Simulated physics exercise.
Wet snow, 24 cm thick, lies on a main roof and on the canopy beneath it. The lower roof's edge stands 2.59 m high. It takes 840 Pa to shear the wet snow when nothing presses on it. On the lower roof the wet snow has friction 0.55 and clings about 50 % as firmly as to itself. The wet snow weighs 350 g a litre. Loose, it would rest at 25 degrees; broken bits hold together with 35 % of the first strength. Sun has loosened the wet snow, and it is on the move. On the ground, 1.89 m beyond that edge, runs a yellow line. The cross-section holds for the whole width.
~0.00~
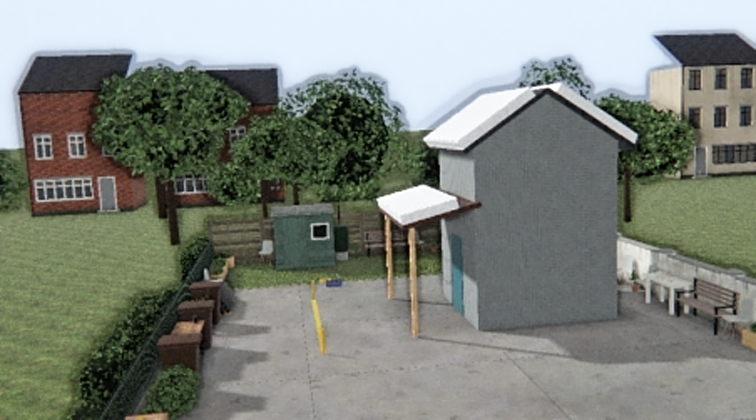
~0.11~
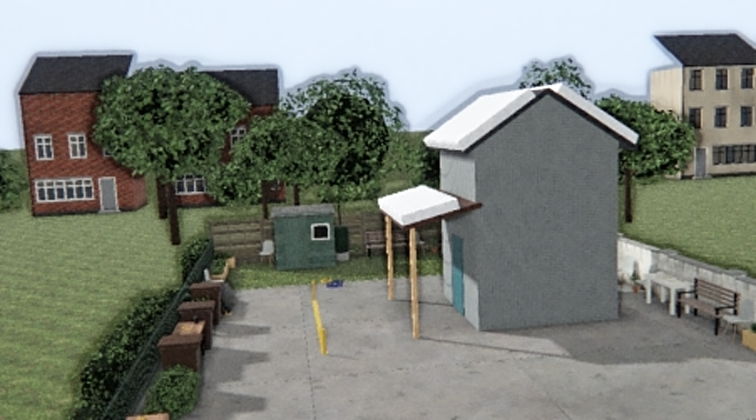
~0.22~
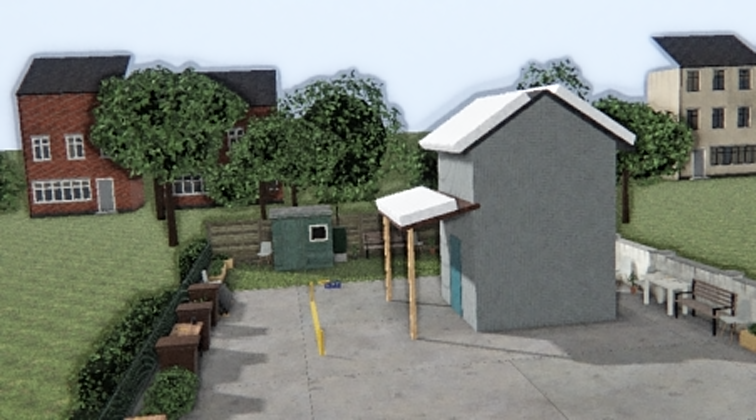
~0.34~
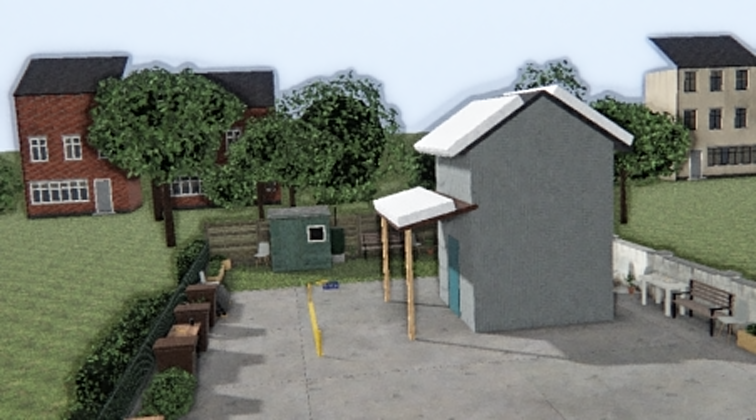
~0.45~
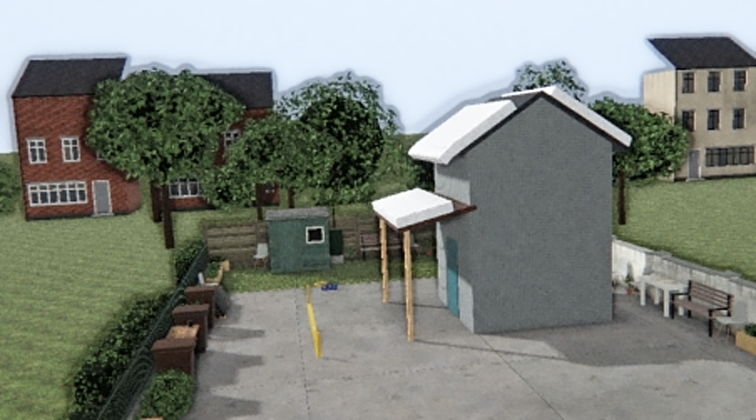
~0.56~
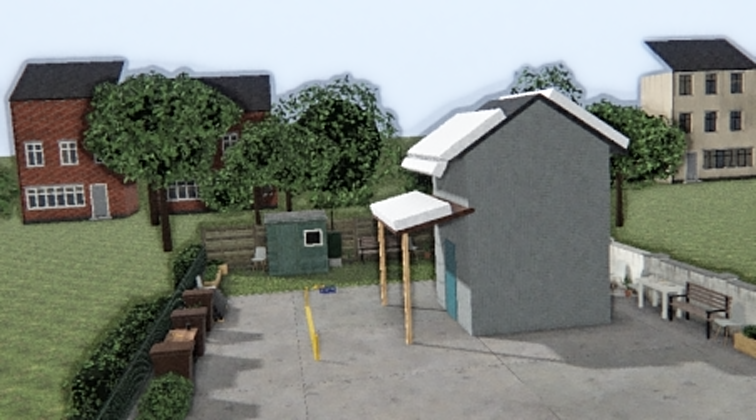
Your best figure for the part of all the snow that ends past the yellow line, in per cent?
The part of all the snow that ends past the yellow line is near 24 %.
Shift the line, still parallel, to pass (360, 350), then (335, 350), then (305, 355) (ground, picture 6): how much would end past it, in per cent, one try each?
In that order: 55 %, 40 %, 20 %.
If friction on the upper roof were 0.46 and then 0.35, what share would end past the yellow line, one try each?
In turn about 0 %, 8 %.
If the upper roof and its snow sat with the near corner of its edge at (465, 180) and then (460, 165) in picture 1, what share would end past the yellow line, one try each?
In that order: 3 %, 12 %.
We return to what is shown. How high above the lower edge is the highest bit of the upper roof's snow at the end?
About 0.6 m.
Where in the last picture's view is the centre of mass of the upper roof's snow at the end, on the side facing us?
At about (326, 329).
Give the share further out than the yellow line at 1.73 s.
About 0 %.
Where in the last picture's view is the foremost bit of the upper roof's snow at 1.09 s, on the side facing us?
Around (388, 220).
By 1.09 s, none is below the lower edge and 0 % is past the line.
By 1.73 s, 55 % is below the lower edge and 0 % is past the line.
By 2.36 s, 61 % is below the lower edge and 24 % is past the line.
By 3.00 s, 61 % is below the lower edge and 24 % is past the line.
By 3.10 s, at the end, 61 % is below the lower edge and 24 % is past the line.
